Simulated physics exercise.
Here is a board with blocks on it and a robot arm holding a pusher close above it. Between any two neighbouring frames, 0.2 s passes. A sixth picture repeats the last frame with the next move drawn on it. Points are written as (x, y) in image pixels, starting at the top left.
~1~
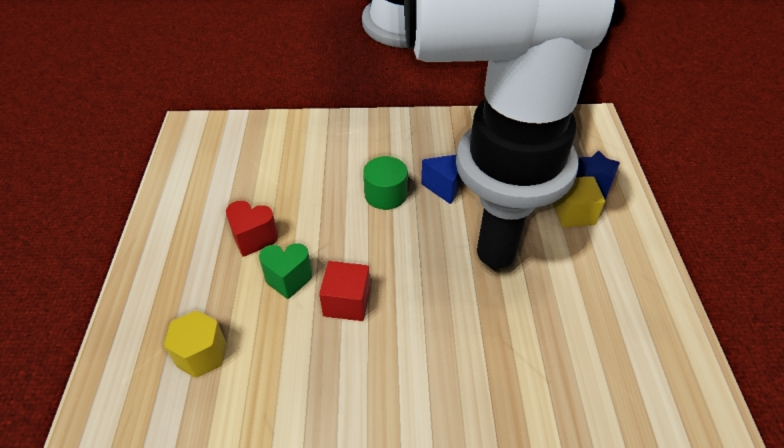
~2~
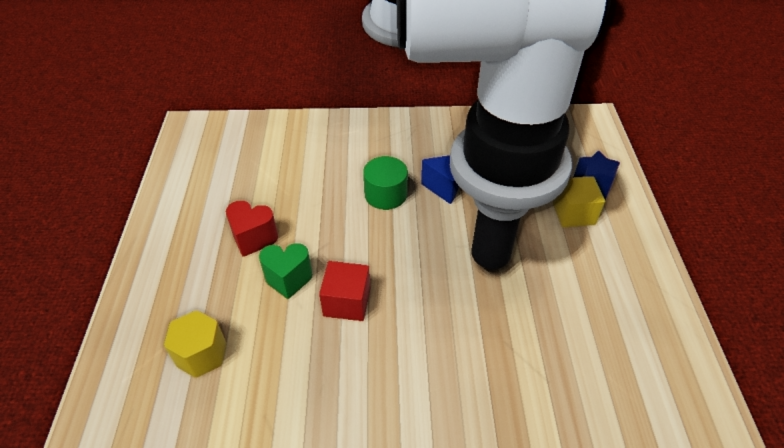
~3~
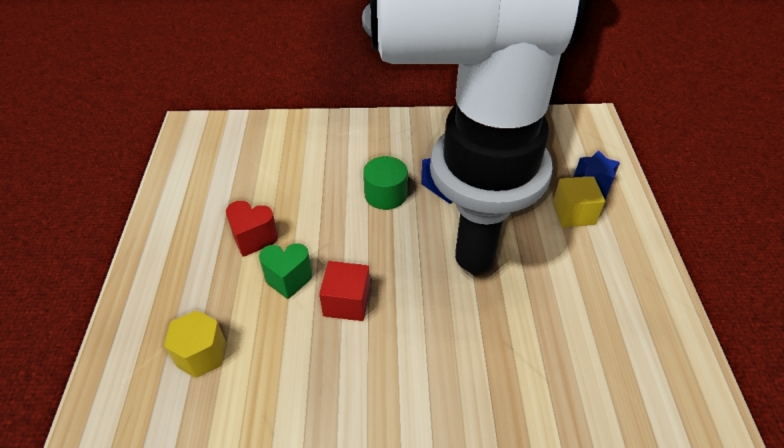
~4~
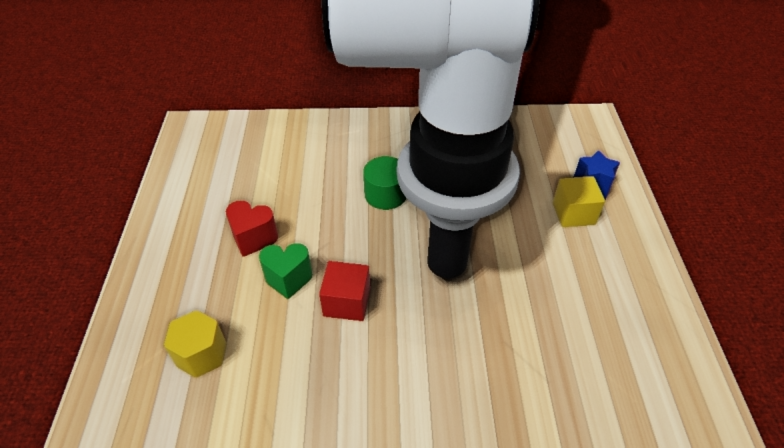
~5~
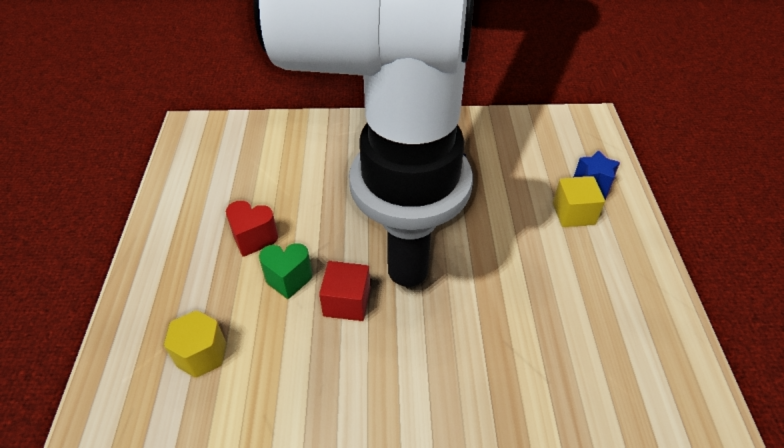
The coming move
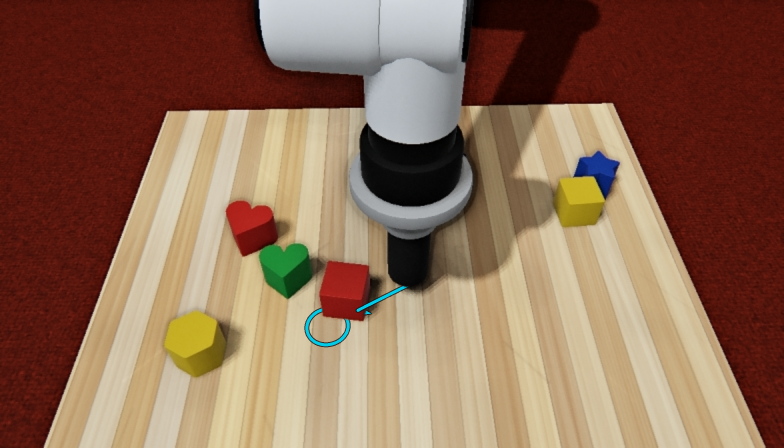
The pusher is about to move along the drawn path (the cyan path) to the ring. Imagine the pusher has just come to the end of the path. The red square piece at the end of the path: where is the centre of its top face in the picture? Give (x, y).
The red square piece ends near (277, 301).
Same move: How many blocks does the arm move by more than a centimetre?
It should be one.
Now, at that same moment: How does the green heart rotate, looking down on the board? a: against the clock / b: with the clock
My pick is b.
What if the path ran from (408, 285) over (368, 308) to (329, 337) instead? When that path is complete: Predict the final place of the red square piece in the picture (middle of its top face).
By then it is at (286, 297).
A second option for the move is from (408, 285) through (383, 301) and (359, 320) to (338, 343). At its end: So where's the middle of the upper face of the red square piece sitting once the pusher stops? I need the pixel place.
The middle of its top is at (310, 291).
Path on the board, straight from (408, 285) to (328, 326).
The first path, step by step. Halfway along, pusher (367, 291); red square piece (322, 287).
At the end, pusher (325, 312); green heart (278, 258), turned 20° clockwise; red square piece (277, 301), turned 20° clockwise.
